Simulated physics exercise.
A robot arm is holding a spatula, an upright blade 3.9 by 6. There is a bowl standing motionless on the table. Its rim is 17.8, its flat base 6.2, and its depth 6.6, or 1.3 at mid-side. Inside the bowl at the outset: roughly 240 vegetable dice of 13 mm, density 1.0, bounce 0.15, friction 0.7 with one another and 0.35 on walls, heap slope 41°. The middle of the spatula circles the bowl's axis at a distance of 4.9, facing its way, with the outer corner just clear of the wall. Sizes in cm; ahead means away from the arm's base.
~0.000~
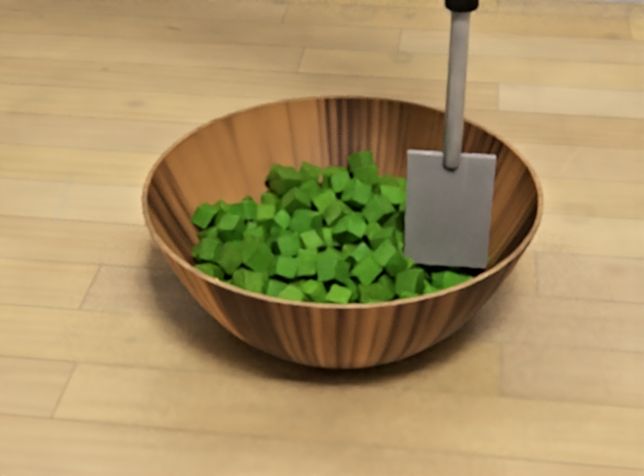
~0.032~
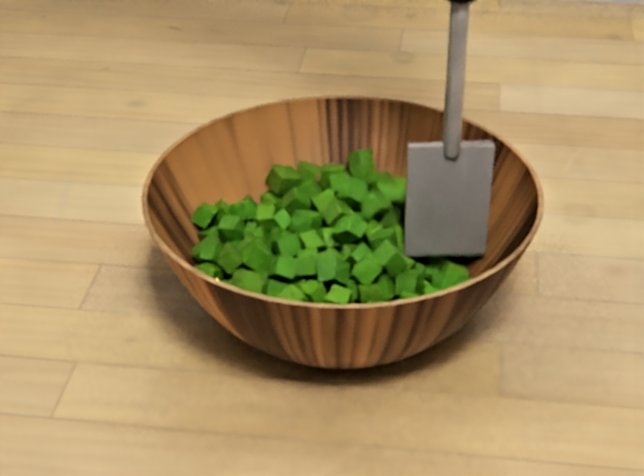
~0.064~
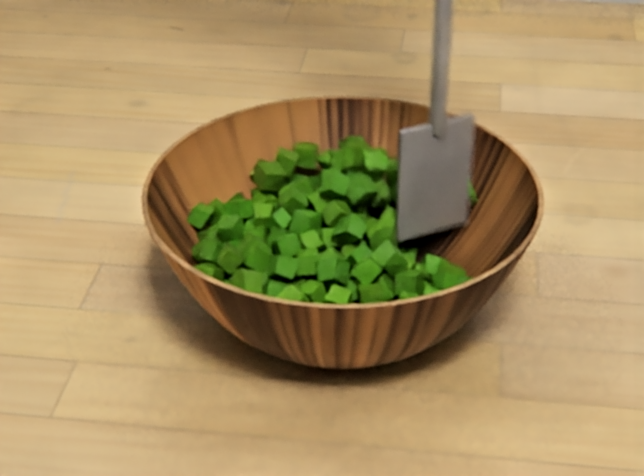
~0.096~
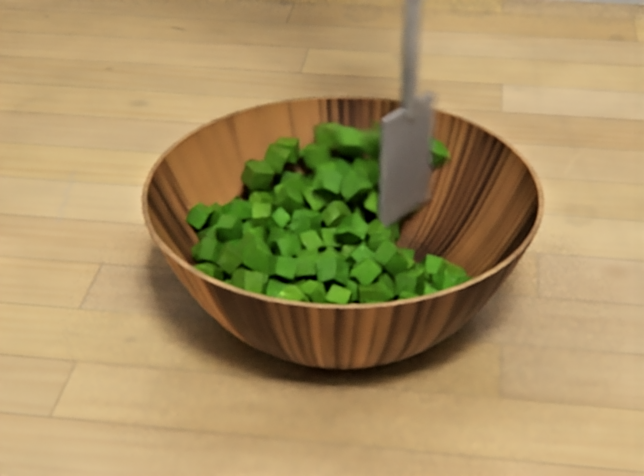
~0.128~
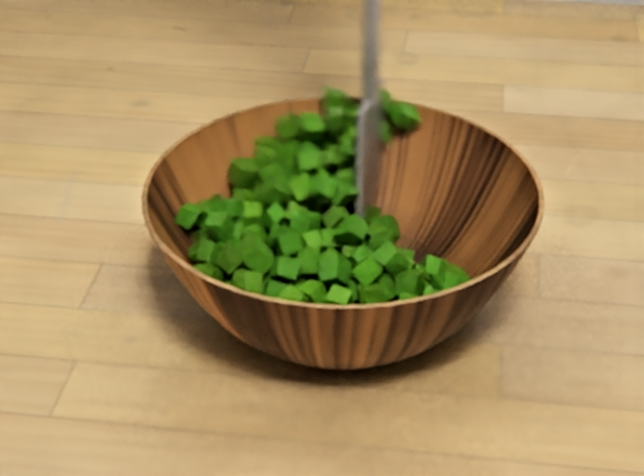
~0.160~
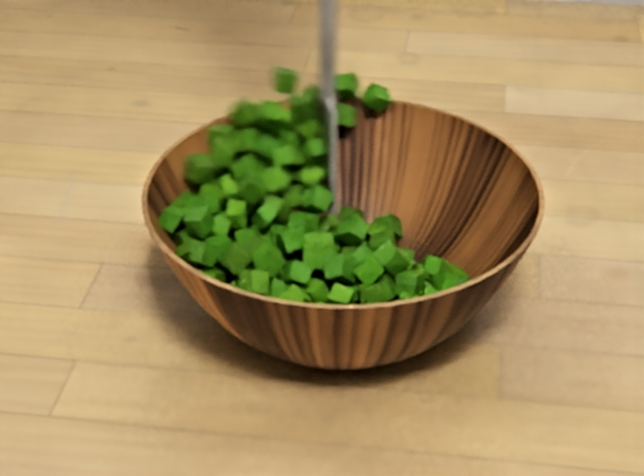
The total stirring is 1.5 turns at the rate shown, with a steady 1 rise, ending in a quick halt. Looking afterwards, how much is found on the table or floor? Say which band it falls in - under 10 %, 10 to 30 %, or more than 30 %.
It falls above 30 %.
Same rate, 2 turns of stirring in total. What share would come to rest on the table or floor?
Estimate: About 50 percent.
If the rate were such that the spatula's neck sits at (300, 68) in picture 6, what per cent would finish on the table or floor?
Roughly 40 percent of it.
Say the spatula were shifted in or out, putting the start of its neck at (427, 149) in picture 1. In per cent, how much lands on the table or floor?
30 %.
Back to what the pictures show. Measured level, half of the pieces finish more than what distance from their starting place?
Distance: Close to 8 cm.
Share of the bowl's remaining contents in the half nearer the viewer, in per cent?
I'd put it near 55 per cent.
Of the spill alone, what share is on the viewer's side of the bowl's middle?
About 60 per cent.
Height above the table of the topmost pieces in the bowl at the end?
Roughly 5.5 centimetres.
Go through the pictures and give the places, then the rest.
In the first frame, the spatula neck at (454, 124), 0° round; upper third of the load around (325, 241), from x 205 to 470, top at y 165; 237 in the bowl.
In the second frame, the spatula neck at (453, 114), 10° round; upper third of the load around (329, 238), from x 205 to 470, top at y 160.
In the third frame, the spatula neck at (439, 94), 33° round; upper third of the load around (332, 215), from x 200 to 470, top at y 150.
In the fourth frame, the spatula neck at (410, 77), 57° round; upper third of the load around (327, 211), from x 200 to 470, top at y 135.
In the fifth frame, the spatula neck at (371, 67), 82° round; upper third of the load around (307, 194), from x 190 to 470, top at y 100.
In the sixth frame, the spatula neck at (328, 65), 106° round; upper third of the load around (269, 196), from x 175 to 470, top at y 80; 237 in the bowl.
After 0.38 s, 273° round, highest piece 9 above the table; 199 in the bowl, 16 on the table or floor, 22 in flight or on the tool.
After 0.60 s, 81° round, highest piece 8 above the table; 165 in the bowl, 59 on the table or floor, 13 in flight or on the tool.
After 0.91 s, 180° round, highest piece 6 above the table; 148 in the bowl, 89 on the table or floor.
After 1.61 s, 180° round, highest piece 5 above the table; 148 in the bowl, 89 on the table or floor.
In the end, 148 in the bowl, 89 on the table or floor. That is 38 % on the table or floor.
